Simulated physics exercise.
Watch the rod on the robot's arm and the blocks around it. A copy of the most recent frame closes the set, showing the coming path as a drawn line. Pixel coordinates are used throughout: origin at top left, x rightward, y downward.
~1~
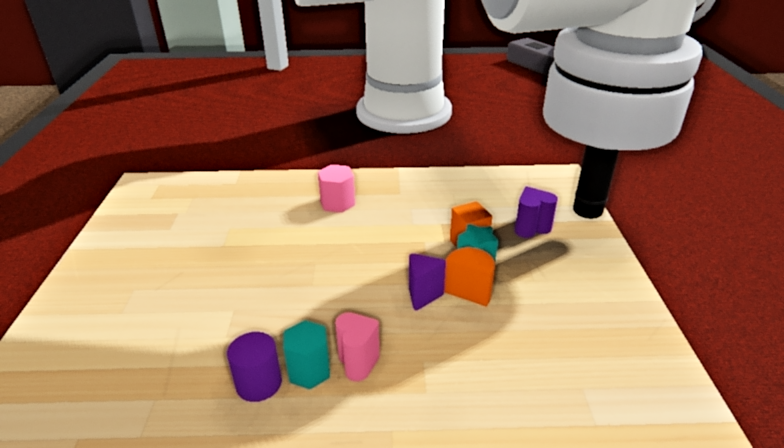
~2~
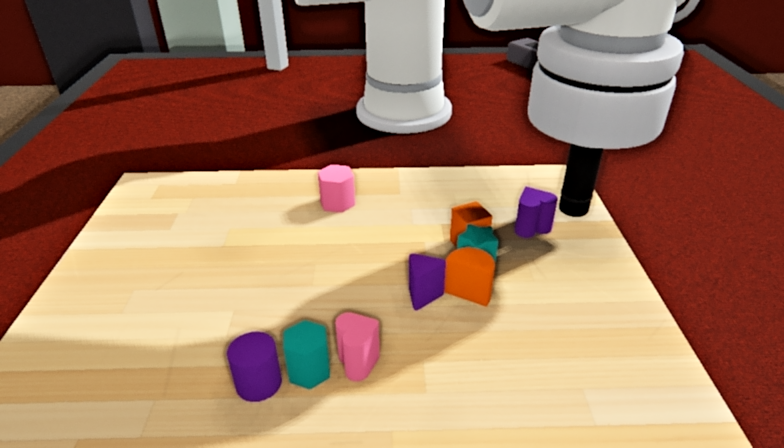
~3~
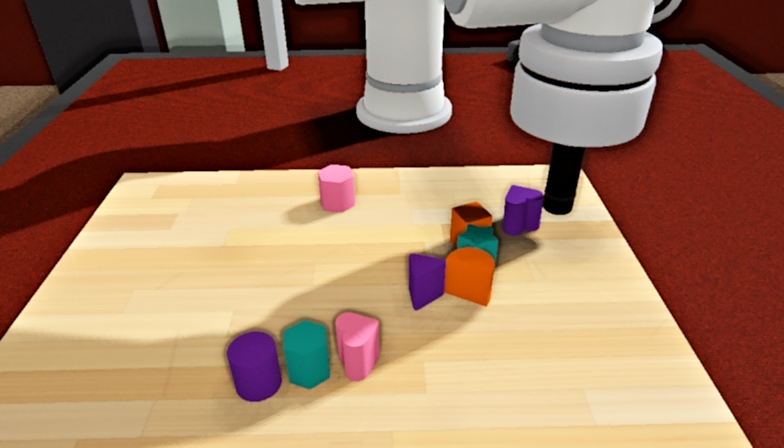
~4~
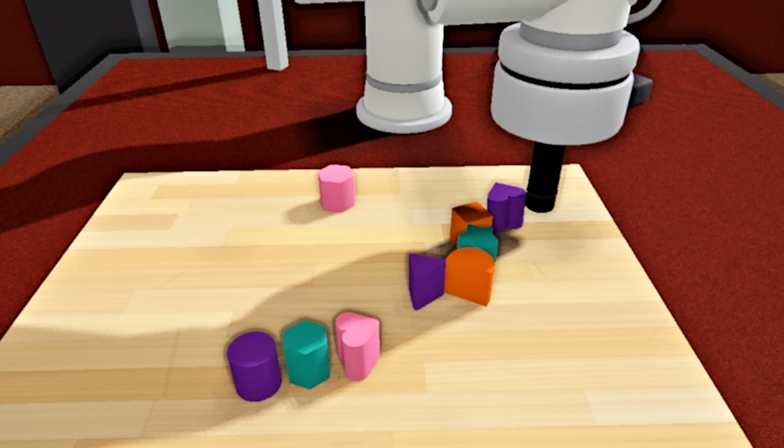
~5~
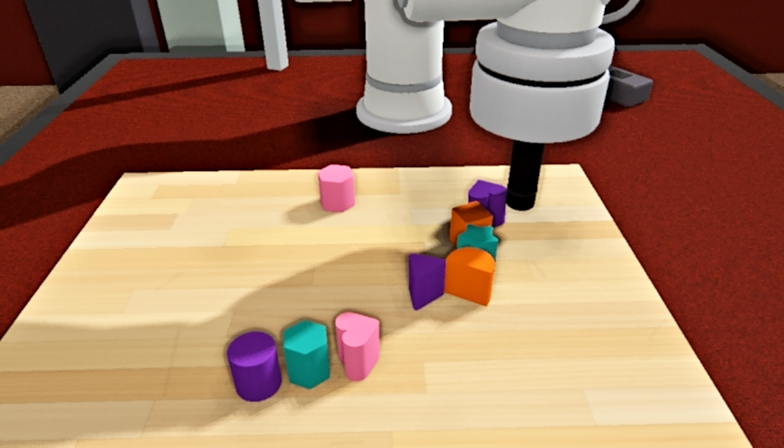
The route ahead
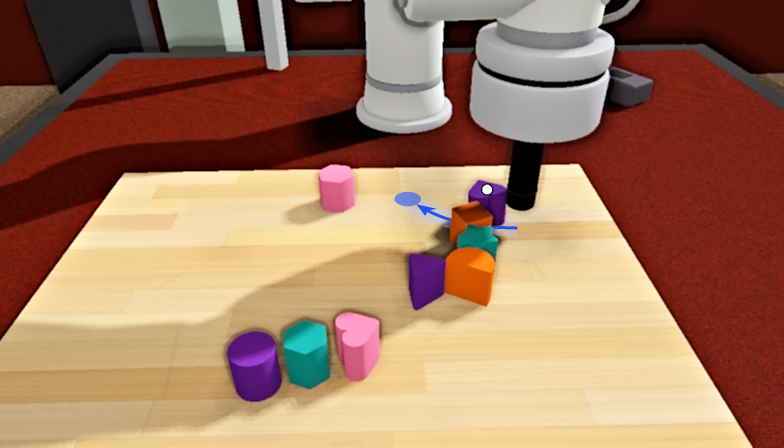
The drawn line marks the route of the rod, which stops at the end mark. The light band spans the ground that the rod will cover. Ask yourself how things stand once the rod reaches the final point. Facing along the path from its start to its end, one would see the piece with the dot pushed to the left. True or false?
That statement is not accurate.
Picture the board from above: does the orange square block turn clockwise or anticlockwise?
Seen from above, counterclockwise.
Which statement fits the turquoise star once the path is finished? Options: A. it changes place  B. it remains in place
Choice B: It remains in place.
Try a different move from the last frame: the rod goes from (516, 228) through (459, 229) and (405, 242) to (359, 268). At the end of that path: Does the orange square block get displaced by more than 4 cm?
No, that is not what happens.
The line goes from (516, 228) through (474, 225) and (436, 215) to (408, 199); the dot is on the purple heart.
On the path given first. One third of the way, rod at (476, 201); orange square block at (468, 211), turned 15° anticlockwise; purple heart at (448, 182), turned 30° clockwise.
Two thirds of the way, rod at (437, 191); orange square block at (466, 211), turned 25° anticlockwise; purple heart at (419, 170), turned 60° clockwise.
At the end, rod at (408, 176); orange square block at (466, 211), turned 25° anticlockwise; turquoise star unmoved; purple heart at (402, 155), turned 95° clockwise.
